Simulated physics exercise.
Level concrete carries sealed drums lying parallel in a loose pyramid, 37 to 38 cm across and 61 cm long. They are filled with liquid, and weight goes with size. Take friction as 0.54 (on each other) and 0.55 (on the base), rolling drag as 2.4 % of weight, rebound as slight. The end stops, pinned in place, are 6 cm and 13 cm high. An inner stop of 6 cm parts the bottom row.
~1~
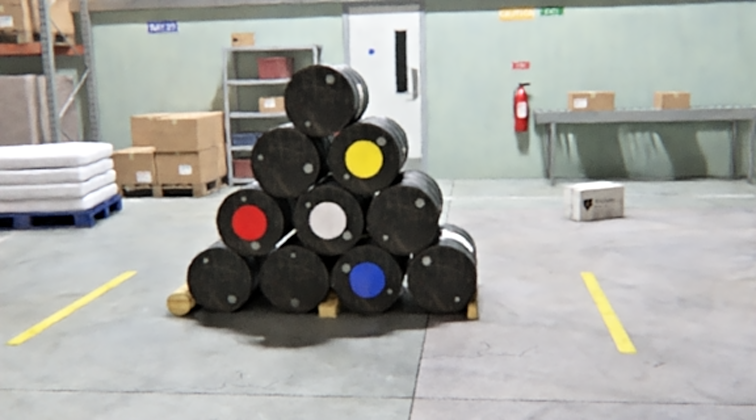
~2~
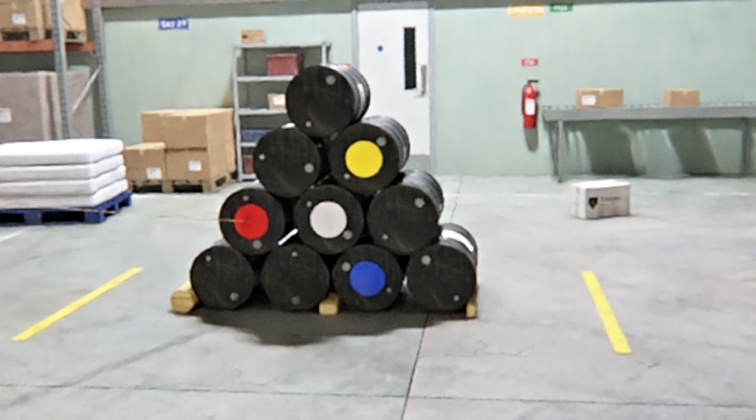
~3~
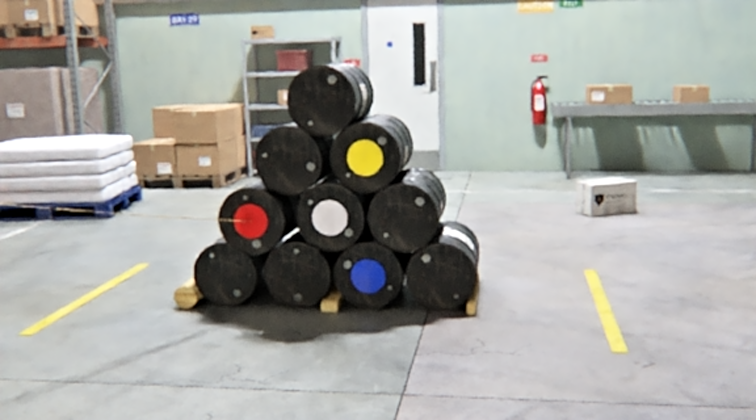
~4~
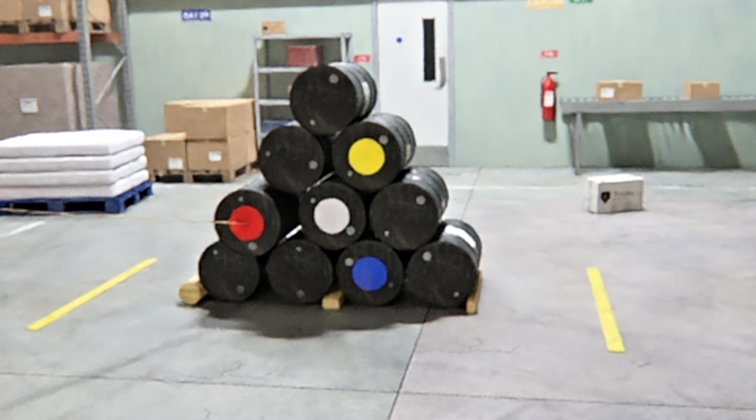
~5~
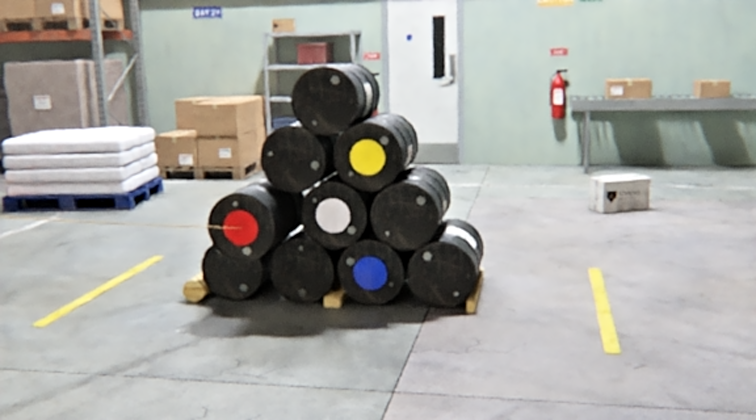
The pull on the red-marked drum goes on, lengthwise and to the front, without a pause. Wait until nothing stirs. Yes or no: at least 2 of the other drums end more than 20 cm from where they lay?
Yes.
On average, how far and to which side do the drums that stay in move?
About 5 cm to the left.
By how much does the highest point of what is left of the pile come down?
Some 30 cm lower.
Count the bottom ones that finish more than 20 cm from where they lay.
The count is 0.
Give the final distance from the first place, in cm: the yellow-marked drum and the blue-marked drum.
Yellow-marked drum: 0, blue-marked drum: 0.
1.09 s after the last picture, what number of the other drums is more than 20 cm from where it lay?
2 by then.
Then, 0.74 s after the last picture, 0 now displaced over 20 cm; the one last seen at (325, 101) 5 cm left and 4.4 cm down.
Then, 1.09 s after the last picture, 2 now displaced over 20 cm; the one last seen at (325, 101) 30 cm left and 25 cm down.
Then, 1.30 s after the last picture, 2 now displaced over 20 cm; the one last seen at (325, 101) 44 cm left and 26 cm down.
Then, 1.94 s after the last picture, 2 now displaced over 20 cm; the one last seen at (325, 101) 1.2 m left and 95 cm down.
All still, 2.7 s past the final picture, 2 moved over 20 cm; 1 across the left yellow line; the one last seen at (325, 101) rolled far off to the left; top of the pile 1.0 m high, from 1.3 m.
